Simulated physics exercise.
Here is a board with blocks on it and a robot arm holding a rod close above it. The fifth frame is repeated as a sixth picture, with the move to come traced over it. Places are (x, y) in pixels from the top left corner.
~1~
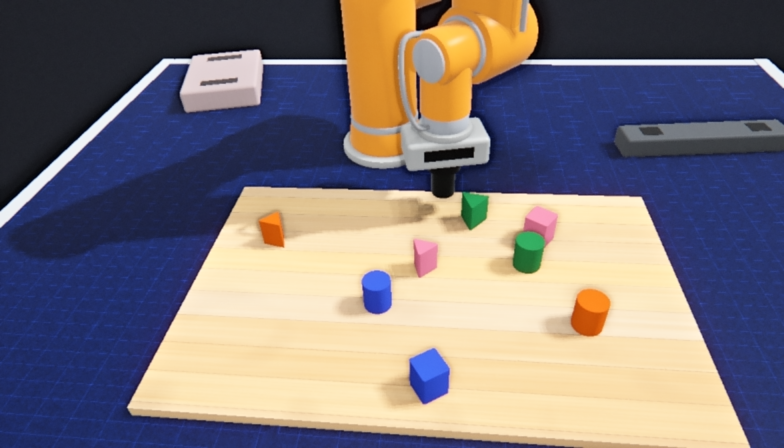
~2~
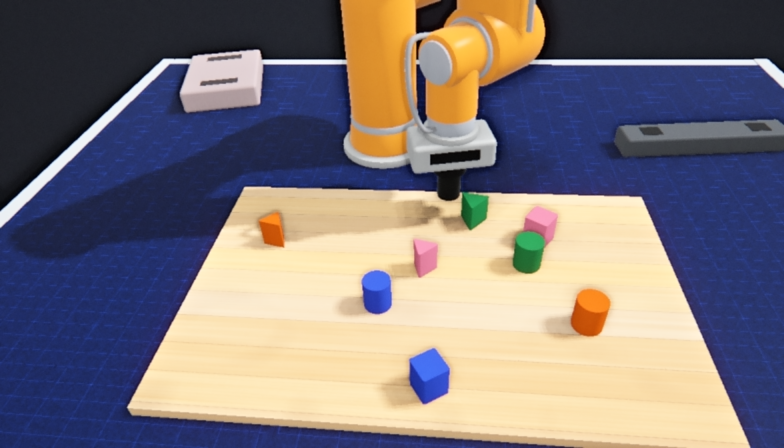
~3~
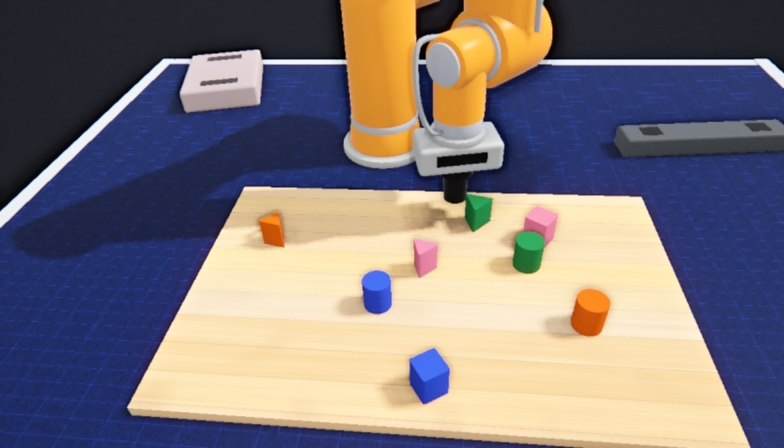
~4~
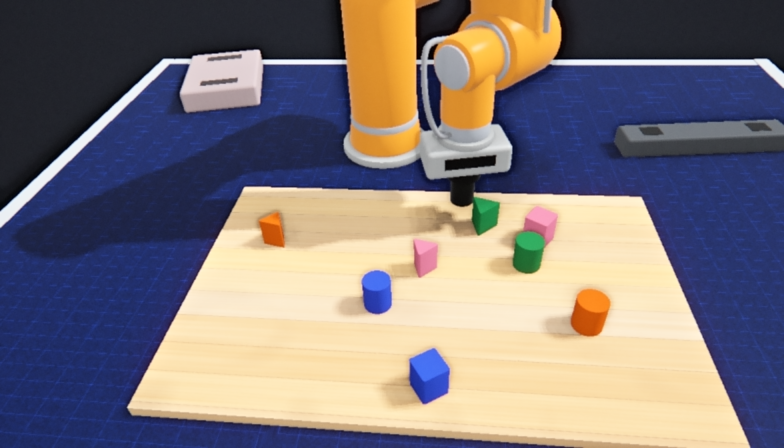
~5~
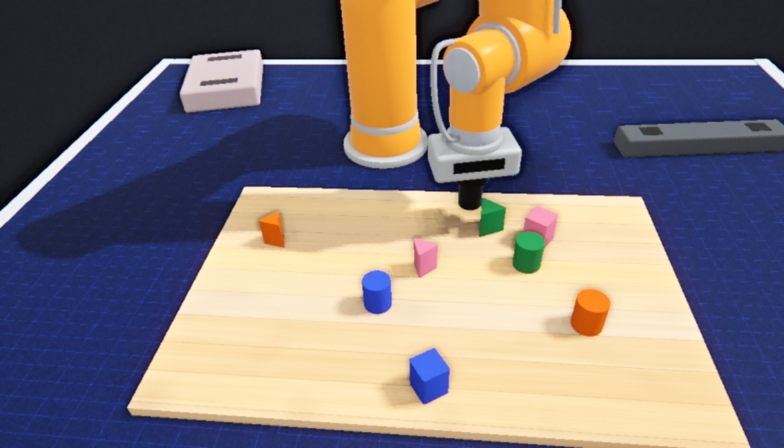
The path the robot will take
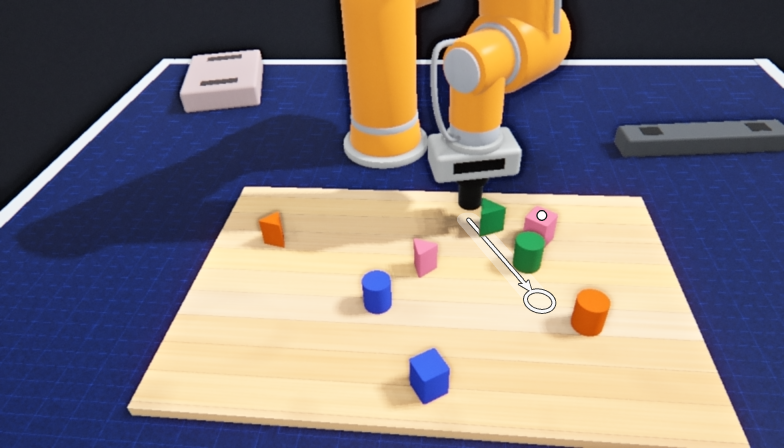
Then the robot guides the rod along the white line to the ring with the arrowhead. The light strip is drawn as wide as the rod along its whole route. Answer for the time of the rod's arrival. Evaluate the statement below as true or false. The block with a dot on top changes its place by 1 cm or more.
The statement is false.
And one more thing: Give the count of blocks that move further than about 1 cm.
The result: Two blocks.
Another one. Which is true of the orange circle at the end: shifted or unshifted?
Put simply, it stays right there.
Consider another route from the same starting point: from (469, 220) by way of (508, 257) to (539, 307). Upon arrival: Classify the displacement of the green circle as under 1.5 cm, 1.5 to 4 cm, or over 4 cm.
My answer is that it shifts over 4 cm.
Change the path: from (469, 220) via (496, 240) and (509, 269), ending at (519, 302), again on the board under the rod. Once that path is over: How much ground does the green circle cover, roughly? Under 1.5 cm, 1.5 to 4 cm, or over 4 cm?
1.5 to 4 cm.
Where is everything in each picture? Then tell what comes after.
Tip of the rod at (443, 192), middles of tops, green triangular block at (474, 198), green circle at (530, 241), pink square at (542, 215), orange circle at (594, 300), in the first picture.
Rod at (448, 195), nothing pushed, in the second picture.
Rod at (455, 197), green triangular block at (478, 200), in the third picture.
Rod at (462, 200), green triangular block at (485, 204), in the fourth picture.
Rod at (470, 204), green triangular block at (490, 206), green circle at (530, 241), pink square at (542, 215), orange circle at (594, 300), in the fifth picture.
The line goes from (469, 220) directly to (540, 301); the dot is on the pink square.
The first path, step by step. One third of the way, rod at (491, 228); green triangular block at (512, 216), turned 30° anticlockwise.
Two thirds of the way, rod at (516, 254); green triangular block at (512, 216), turned 35° anticlockwise; green circle at (545, 248).
At the end, rod at (543, 284); green triangular block at (512, 216), turned 35° anticlockwise; green circle at (553, 251); pink square unmoved; orange circle unmoved.
